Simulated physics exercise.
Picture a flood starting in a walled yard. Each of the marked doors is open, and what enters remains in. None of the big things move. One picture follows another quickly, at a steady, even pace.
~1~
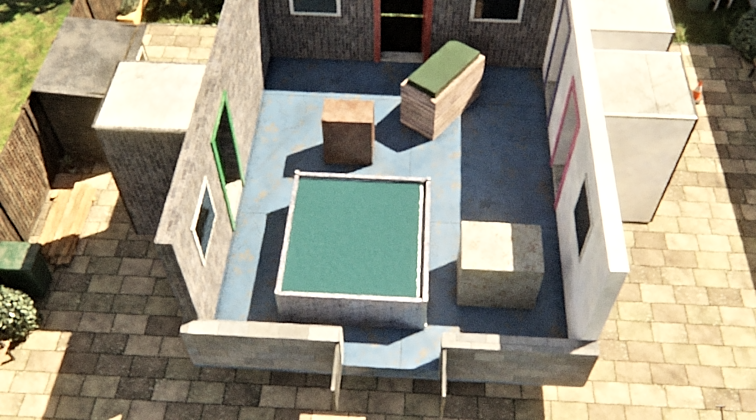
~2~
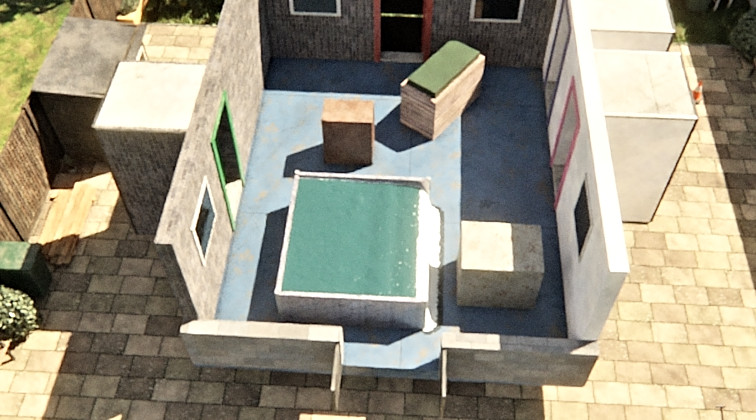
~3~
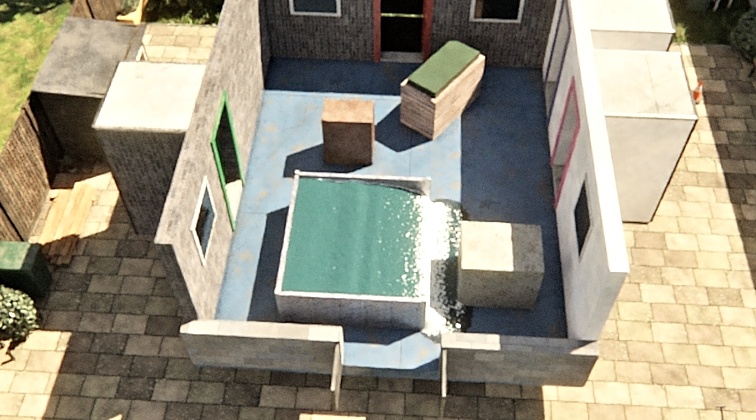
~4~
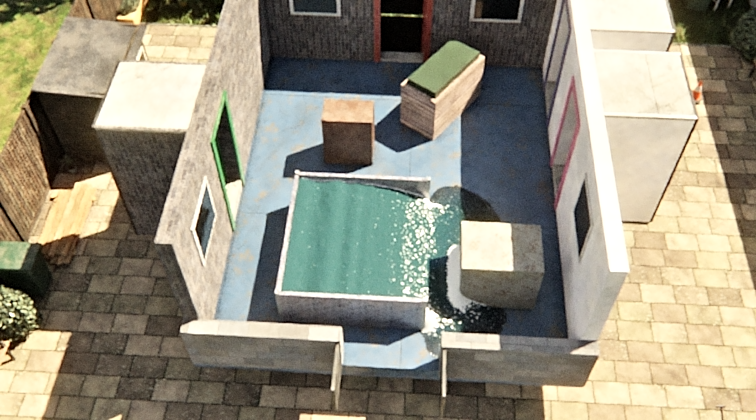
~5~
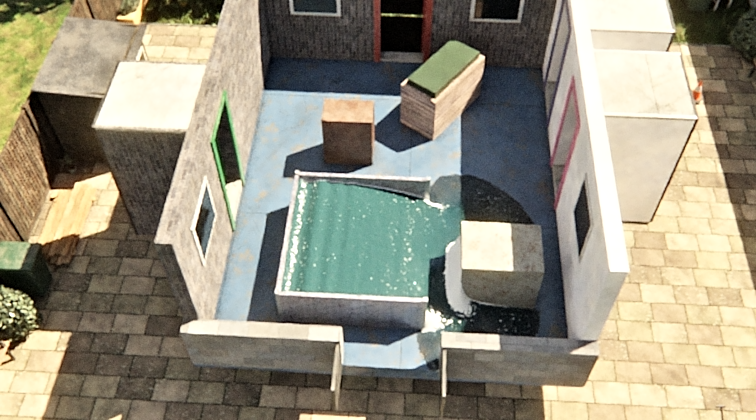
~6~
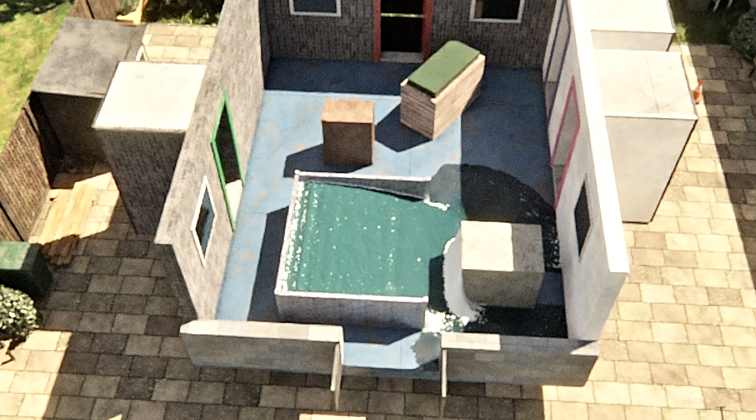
A walled yard with a blue floor, set amid tan paving, is seen from high above by a still camera. A large white-rimmed tank of green water sits left of a pale block, with a brown block and a green-topped one behind. Water pours from the tank's right side, foams against the pale block, and spreads darkly around it toward the right wall.
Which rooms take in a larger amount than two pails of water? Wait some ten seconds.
In the end, the blue door takes in no more; the red door takes in no more; the green door takes in no more; the pink door takes in more.
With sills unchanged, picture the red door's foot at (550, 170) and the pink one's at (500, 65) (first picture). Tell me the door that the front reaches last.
That would be the green door.
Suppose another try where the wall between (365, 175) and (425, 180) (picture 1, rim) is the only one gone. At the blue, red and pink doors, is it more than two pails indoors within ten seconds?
In that case the blue one stays within bounds, the red one breaks the limit and the pink one breaks the limit.
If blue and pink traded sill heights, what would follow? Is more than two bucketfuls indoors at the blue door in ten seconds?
Blue exceeds the limit.
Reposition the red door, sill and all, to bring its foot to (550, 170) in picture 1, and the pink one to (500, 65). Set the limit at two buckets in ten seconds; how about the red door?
Here the red door exceeds it.
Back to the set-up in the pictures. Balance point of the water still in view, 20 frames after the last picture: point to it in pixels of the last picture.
Near (455, 228).
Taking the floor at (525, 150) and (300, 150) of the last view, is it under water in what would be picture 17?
First spot soaked, second spot spared.
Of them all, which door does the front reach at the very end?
That is the green door.
A moment on, water covers 30 % of the floor; the blue door not reached, the red door not reached, the green door not reached, the pink door under two buckets in.
Next, water covers 40 % of the floor; the blue door wet at the sill, nothing in, the red door not reached, the green door not reached, the pink door far over two buckets in.
Then, water covers 50 % of the floor; the blue door wet at the sill, nothing in, the red door wet at the sill, nothing in, the green door not reached, the pink door far over two buckets in.
Later, water covers 80 % of the floor; the blue door wet at the sill, nothing in, the red door under two buckets in, the green door not reached, the pink door far over two buckets in.
In the end, water covers 100 % of the floor; the blue door wet at the sill, nothing in, the red door under two buckets in, the green door wet at the sill, nothing in, the pink door far over two buckets in.
